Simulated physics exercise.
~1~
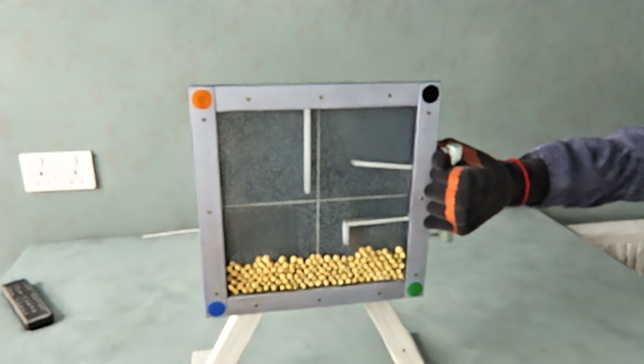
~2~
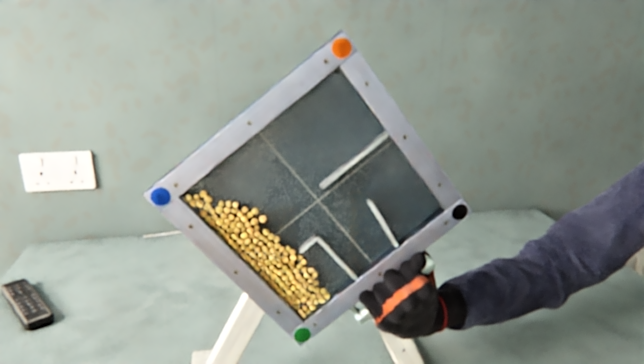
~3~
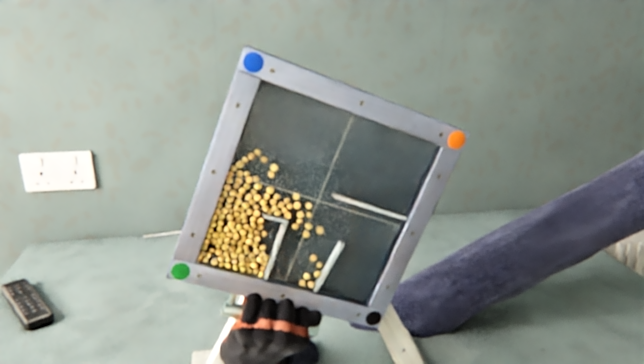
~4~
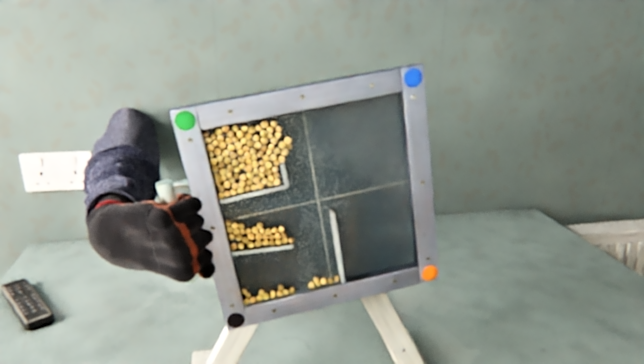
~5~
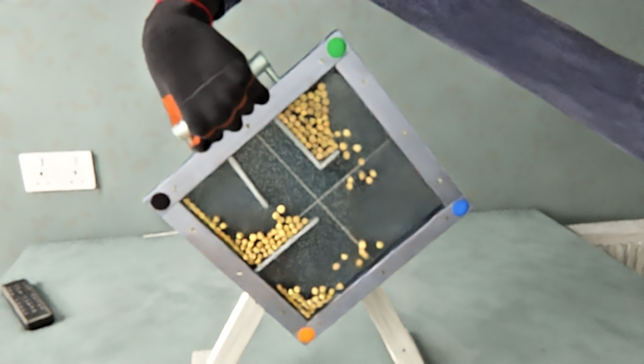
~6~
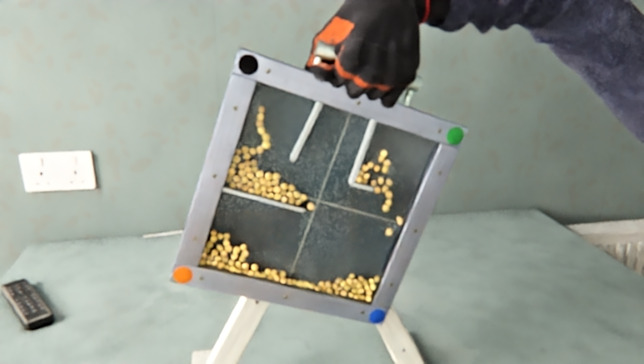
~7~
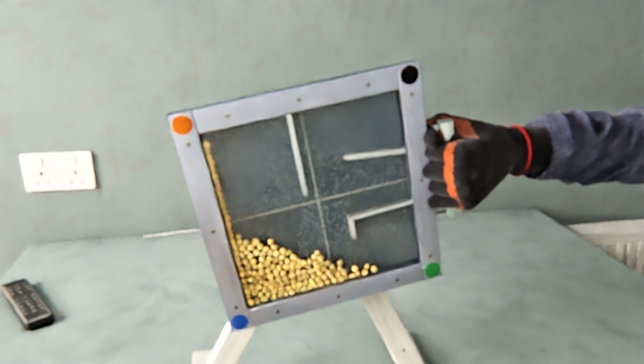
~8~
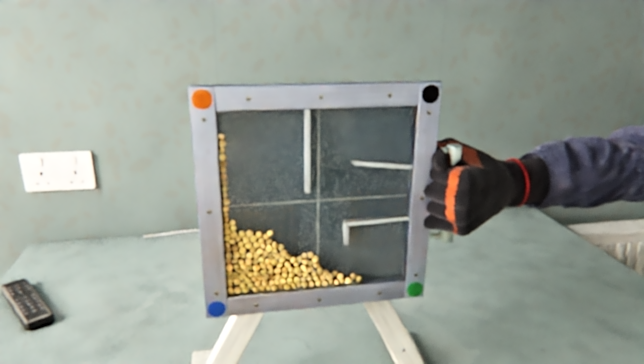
At the start, yellowish beans lie in a fairly level layer along the bottom of a framed maze box, while a gloved hand grips its right side. The hand turns the box clockwise, and the beans bank up toward the green-dot corner. As green swings to the upper left, many beans sit trapped on an inner ledge while others rest lower down. Turning on, they spill past the bars toward the orange and blue corners. The box comes back upright after one full turn, most beans heaped by blue, with a thin column up the left wall.
